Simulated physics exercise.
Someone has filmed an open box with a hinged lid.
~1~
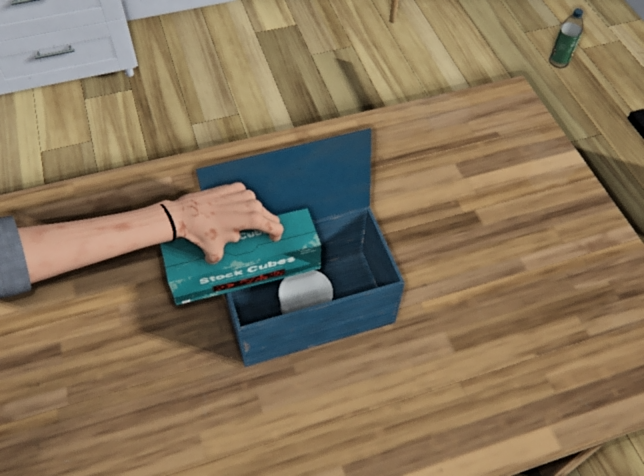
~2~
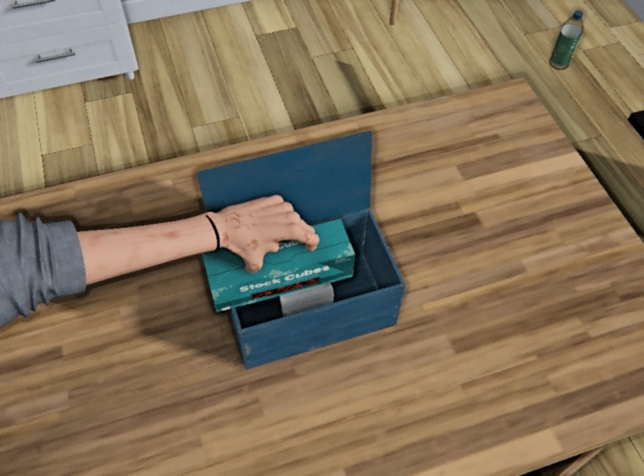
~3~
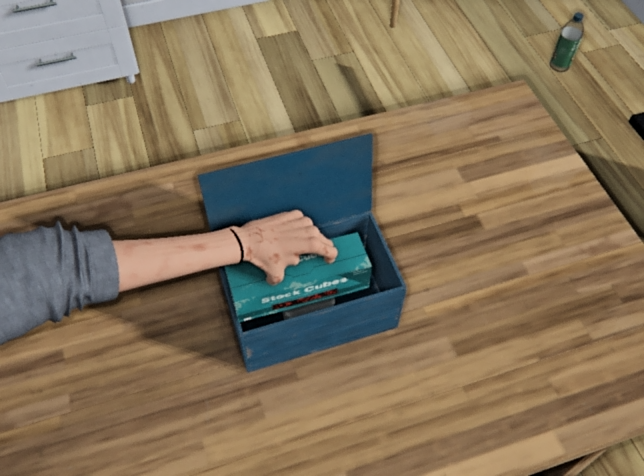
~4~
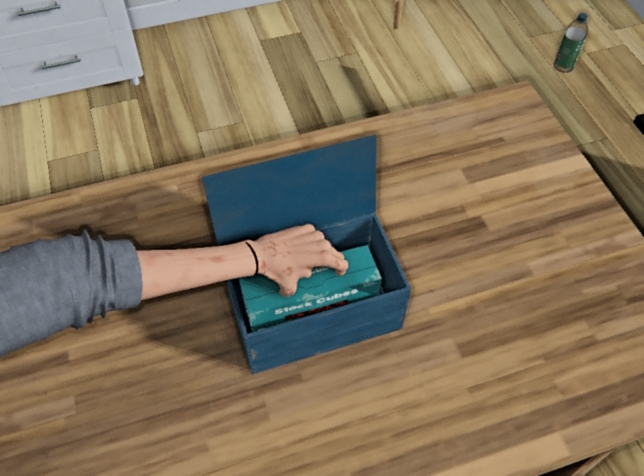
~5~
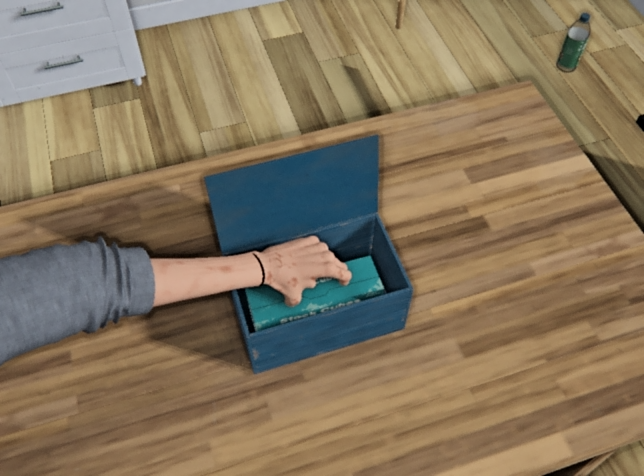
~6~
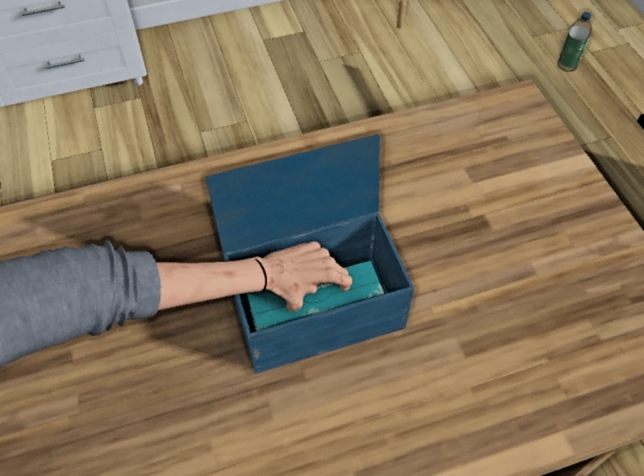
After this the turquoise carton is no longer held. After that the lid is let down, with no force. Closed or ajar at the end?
In the end the lid closes.
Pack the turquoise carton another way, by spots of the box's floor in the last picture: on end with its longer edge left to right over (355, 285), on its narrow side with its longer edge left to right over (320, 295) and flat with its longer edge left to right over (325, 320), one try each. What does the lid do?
In the first case it stays ajar; in the second case it closes; in the third case it sits on the rim.
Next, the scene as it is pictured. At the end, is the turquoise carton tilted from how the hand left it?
The turquoise carton keeps its pose.
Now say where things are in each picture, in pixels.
The first frame shows coming down; turquoise carton (243, 256); white tub (306, 299).
The second frame shows coming down; turquoise carton (279, 265).
The third frame shows coming down; turquoise carton (299, 277).
The fourth frame shows coming down; turquoise carton (310, 289).
The fifth frame shows coming down; turquoise carton (315, 298).
The sixth frame shows put in, still held; turquoise carton (316, 303).
Then, 1.40 s on from there, lid 72° above the rim.
Then, 1.90 s on from there, lid 25° above the rim.
In the end, lid shut; both unmoved. At the end, from the last picture's camera, turquoise carton near (316, 303).
